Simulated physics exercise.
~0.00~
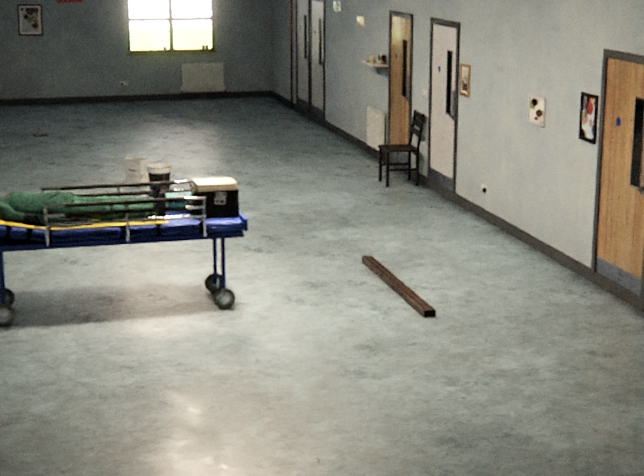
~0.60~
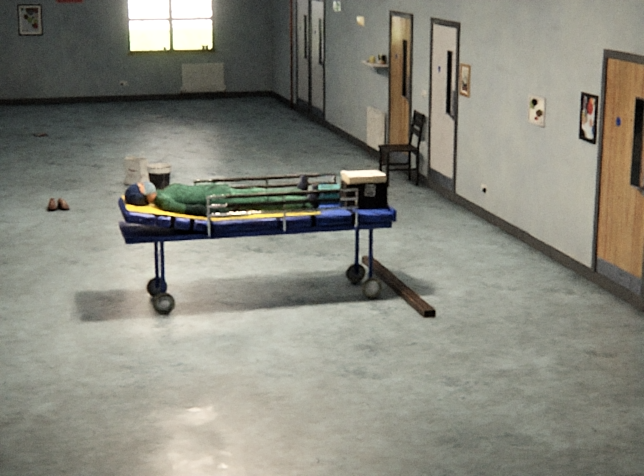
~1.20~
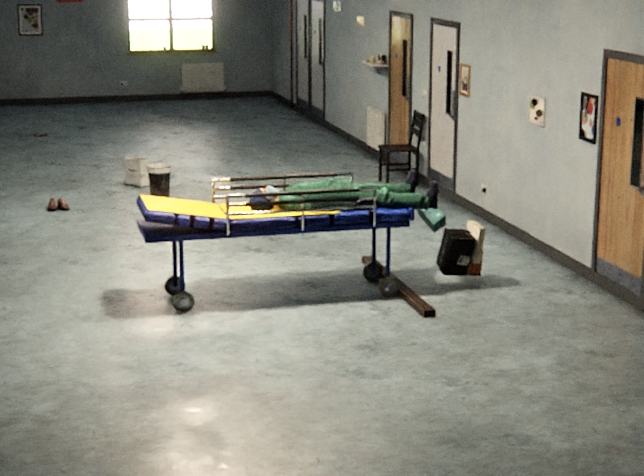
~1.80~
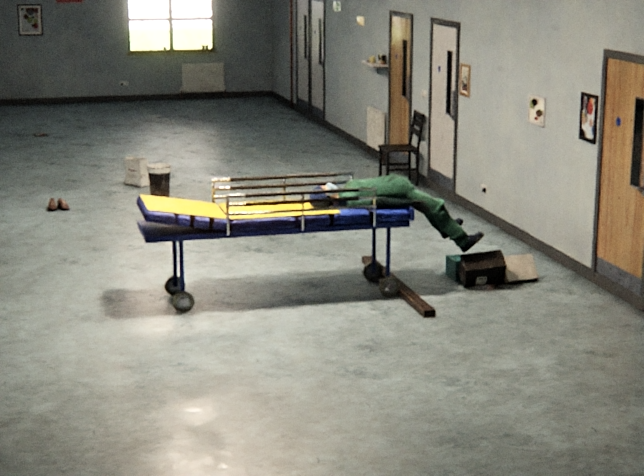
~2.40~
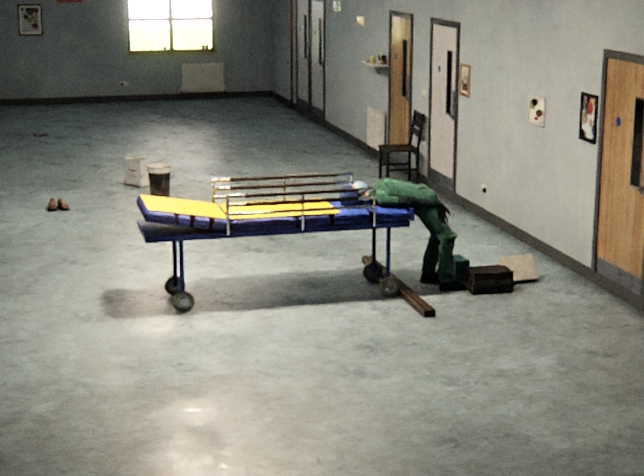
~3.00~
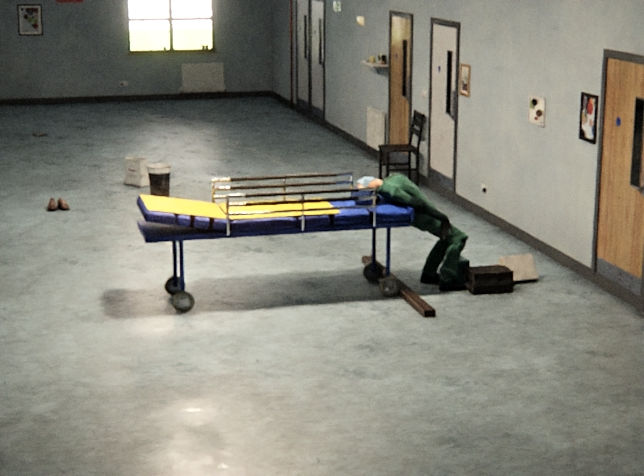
A blue hospital trolley carrying a green-clad figure, feet to the right, with boxes at its foot end, rolls rightward across a grey hall seen from a raised, still viewpoint. Doors, small artworks and a dark chair line the right wall, and a brown sill lies on the floor. The wheels meet the sill and the trolley stops flat, while the figure slides on along the yellow and blue mattress. A black case, a white folder and smaller items tumble off ahead. The legs follow over the end, and the figure finishes bent there, feet down beside the fallen things, upper body still on the mattress.
